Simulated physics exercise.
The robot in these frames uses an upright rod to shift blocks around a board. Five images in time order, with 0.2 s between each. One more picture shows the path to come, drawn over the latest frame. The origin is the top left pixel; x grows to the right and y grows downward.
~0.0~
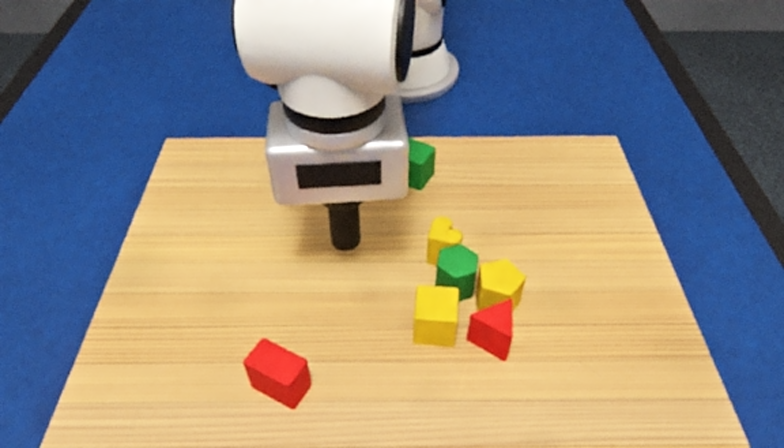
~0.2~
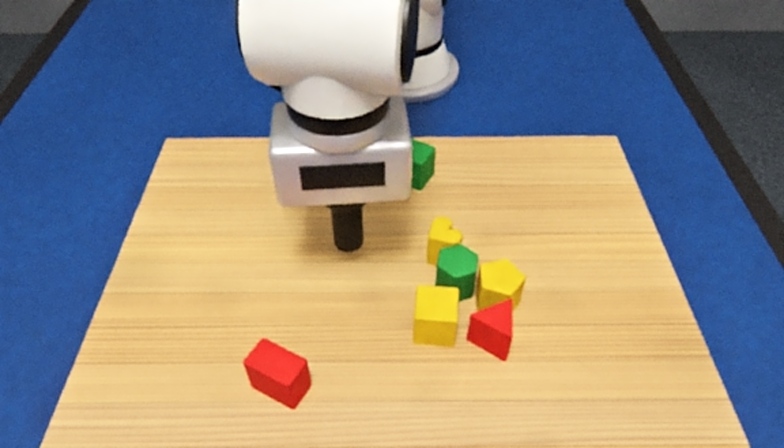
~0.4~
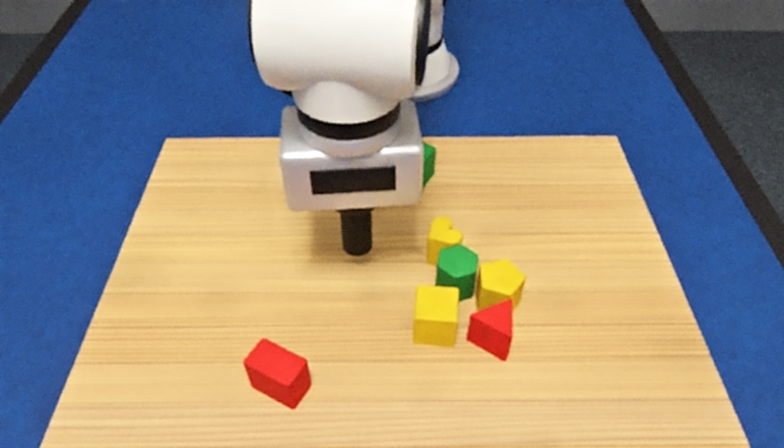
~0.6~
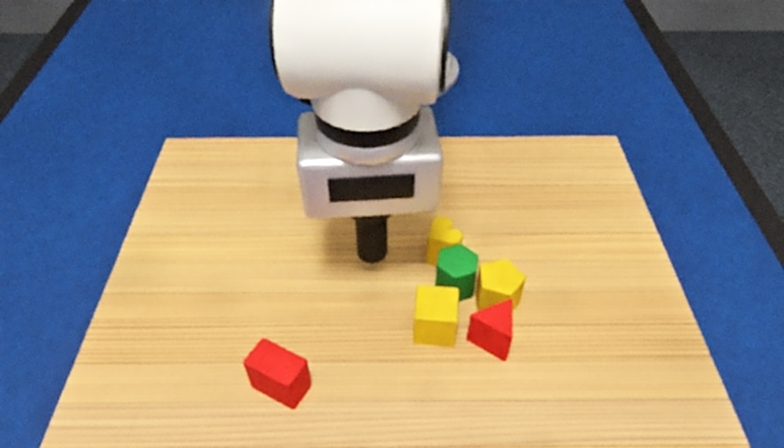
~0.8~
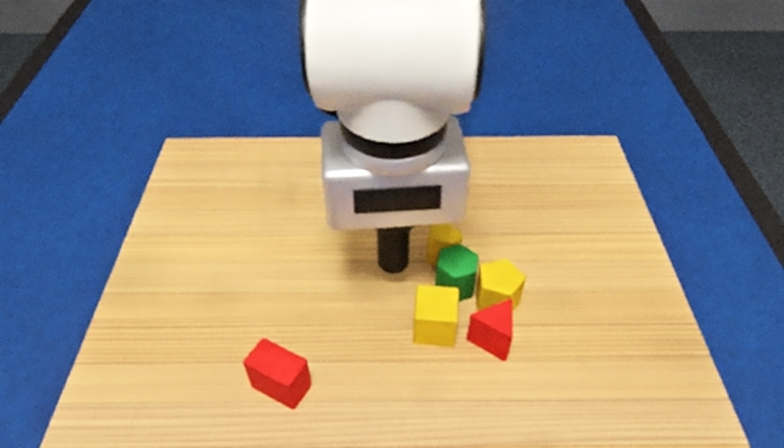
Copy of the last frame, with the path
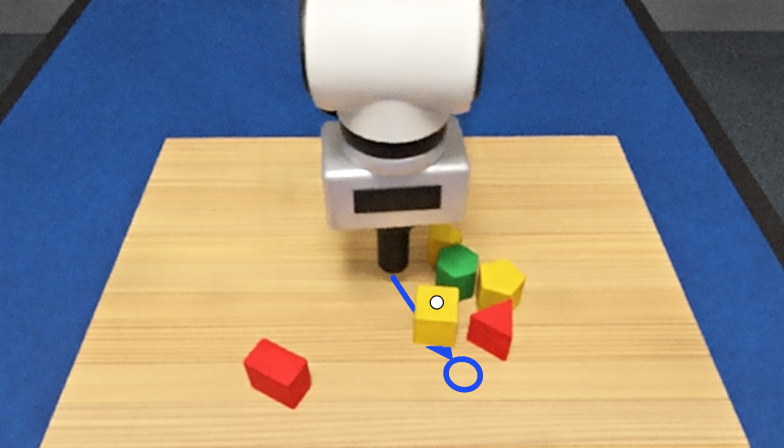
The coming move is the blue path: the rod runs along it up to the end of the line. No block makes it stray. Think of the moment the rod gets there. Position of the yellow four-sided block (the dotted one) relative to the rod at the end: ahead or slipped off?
By the time the path ends, the yellow four-sided block is still sitting right in front of the rod.
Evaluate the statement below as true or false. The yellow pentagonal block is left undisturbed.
My answer: True.
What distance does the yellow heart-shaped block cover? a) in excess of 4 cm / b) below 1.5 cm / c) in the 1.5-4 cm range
The correct letter is b.
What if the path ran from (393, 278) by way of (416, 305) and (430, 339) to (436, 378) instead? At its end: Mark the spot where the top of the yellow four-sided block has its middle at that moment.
Close to (480, 359).
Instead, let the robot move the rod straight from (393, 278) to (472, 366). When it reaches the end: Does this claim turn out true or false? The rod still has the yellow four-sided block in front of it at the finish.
This is true.
Path on the board, straight from (393, 278) to (463, 374); the dot is on the yellow four-sided block.
On the path given first. One third of the way, rod (414, 293); yellow four-sided block (445, 311).
Two thirds of the way, rod (438, 325); yellow four-sided block (475, 342), turned 15° anticlockwise; red triangular block (515, 320), turned 50° anticlockwise.
At the end, rod (466, 360); yellow four-sided block (508, 366), turned 50° anticlockwise; yellow heart-shaped block in place; green hexagon in place; red triangular block (520, 324), turned 80° anticlockwise; yellow pentagonal block in place.
